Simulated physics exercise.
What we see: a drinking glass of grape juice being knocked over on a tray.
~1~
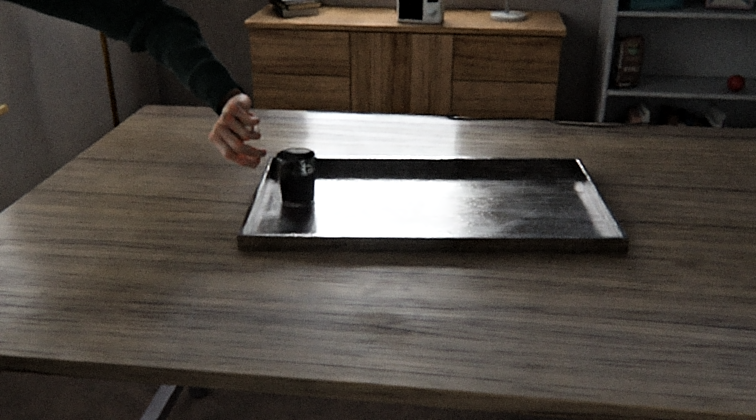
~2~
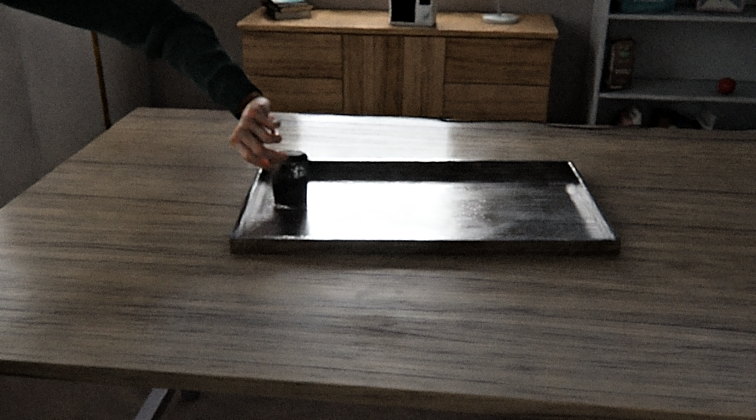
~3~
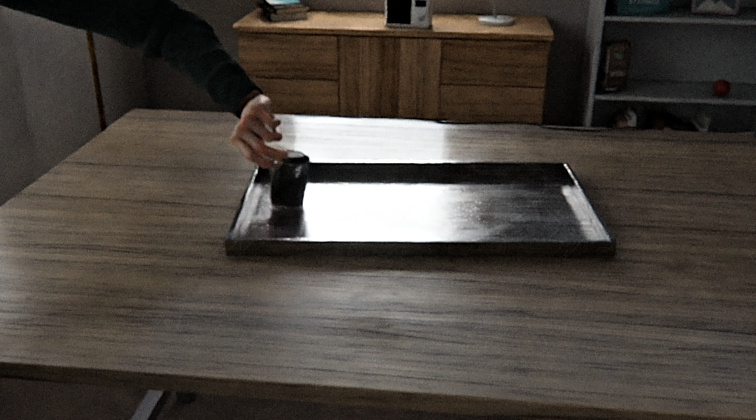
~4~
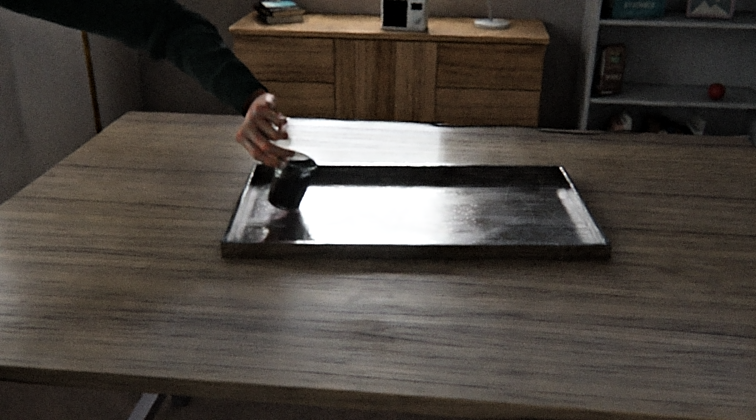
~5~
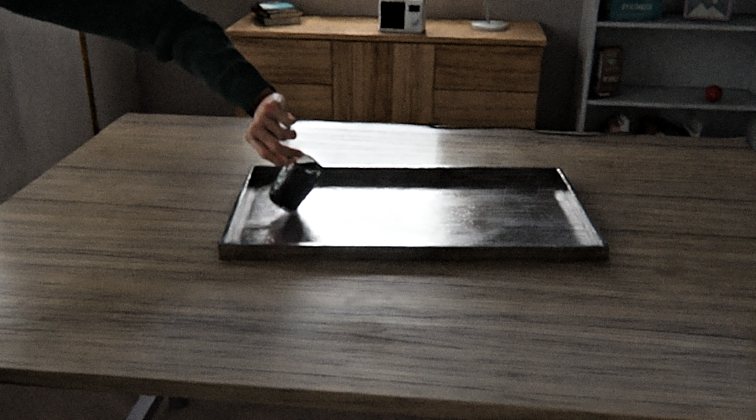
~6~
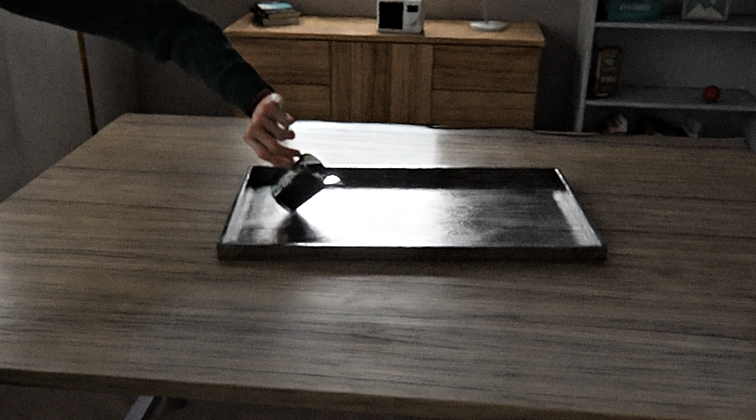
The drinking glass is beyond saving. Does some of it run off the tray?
No, the tray keeps it.
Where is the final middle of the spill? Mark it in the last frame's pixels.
Its centre ends up near (485, 220) in the last picture.
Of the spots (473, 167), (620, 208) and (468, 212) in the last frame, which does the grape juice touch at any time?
Point one is never touched, point two is never touched, point three is caught by it.
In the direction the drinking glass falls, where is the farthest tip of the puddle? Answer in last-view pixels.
Near (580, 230).
Soon after, the drinking glass lies in the tray; the puddle covers about as much as a plate; all of it is inside the rim.
Later, the puddle covers about as much as a tray; all of it is inside the rim.
In the end, the puddle covers about as much as a tray; all of it is inside the rim.
